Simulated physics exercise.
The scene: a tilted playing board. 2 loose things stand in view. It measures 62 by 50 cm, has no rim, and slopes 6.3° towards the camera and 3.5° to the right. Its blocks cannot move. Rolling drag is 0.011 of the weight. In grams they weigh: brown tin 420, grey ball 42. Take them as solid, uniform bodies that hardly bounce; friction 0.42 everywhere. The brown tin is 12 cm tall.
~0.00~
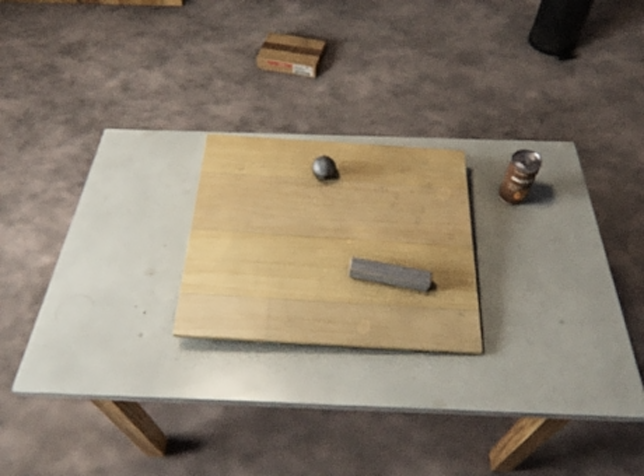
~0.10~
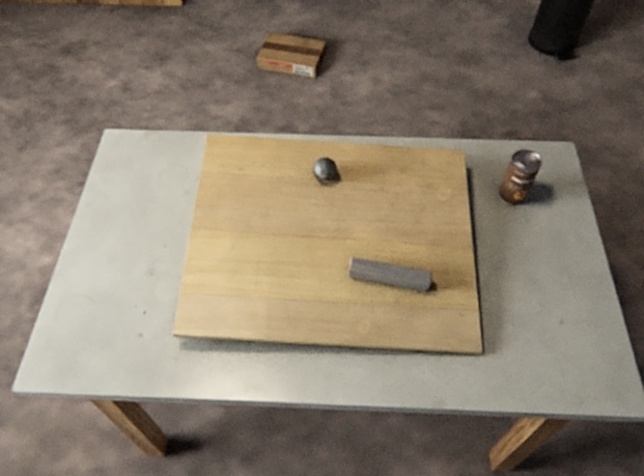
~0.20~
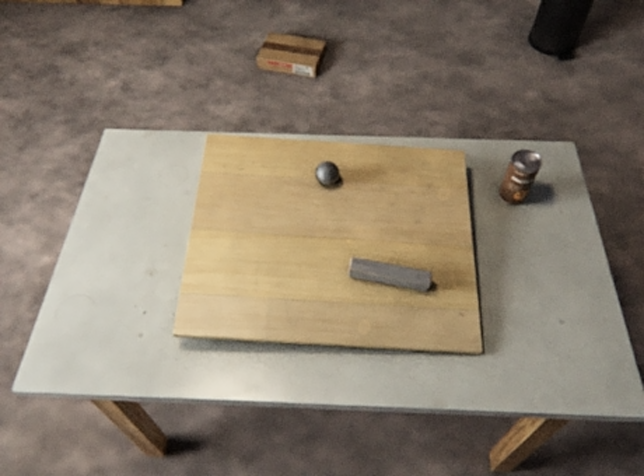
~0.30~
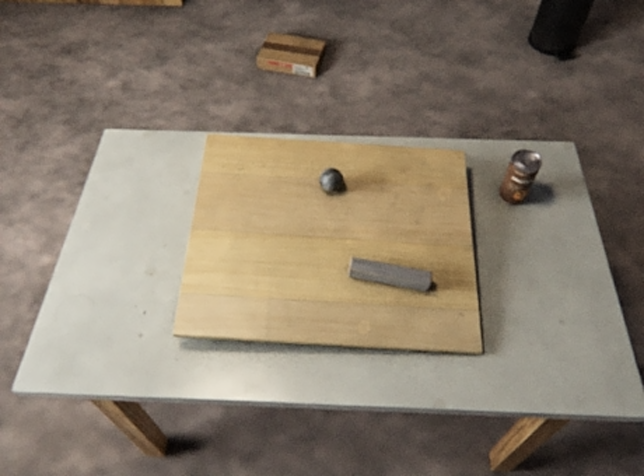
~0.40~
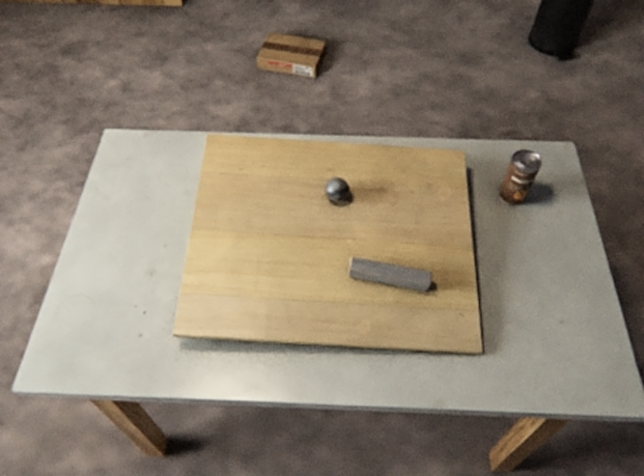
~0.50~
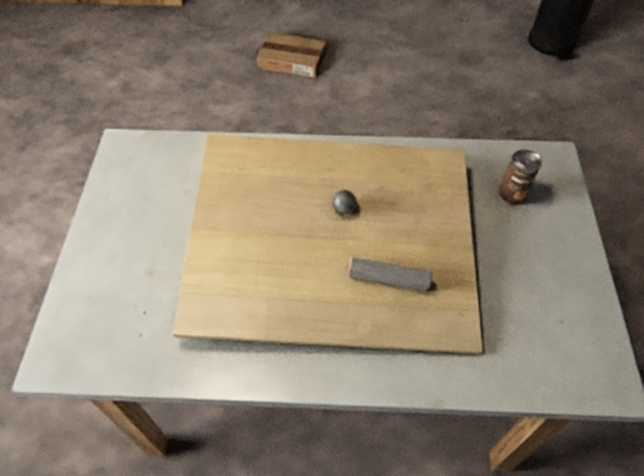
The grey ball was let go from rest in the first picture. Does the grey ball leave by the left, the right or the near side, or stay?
The way out: Right-hand side.
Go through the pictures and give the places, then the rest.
In the first frame, 40 cm of board to the near edge; grey ball (324, 168); brown tin (519, 178).
In the second frame, 40 cm of board to the near edge; grey ball (325, 169); brown tin (519, 178).
In the third frame, 39 cm of board to the near edge; grey ball (328, 173); brown tin (519, 178).
In the fourth frame, 37 cm of board to the near edge; grey ball (331, 180); brown tin (519, 178).
In the fifth frame, 35 cm of board to the near edge; grey ball (337, 189); brown tin (519, 178).
In the sixth frame, 32 cm of board to the near edge; grey ball (345, 202); brown tin (519, 178).
Around 0.90 s, 19 cm of board to the near edge; grey ball near (394, 256).
Around 1.50 s, it has gone over the right edge; grey ball near (503, 298).
Finally (1.8 s), it has gone over the right edge; brown tin still in place (within 8 cm).
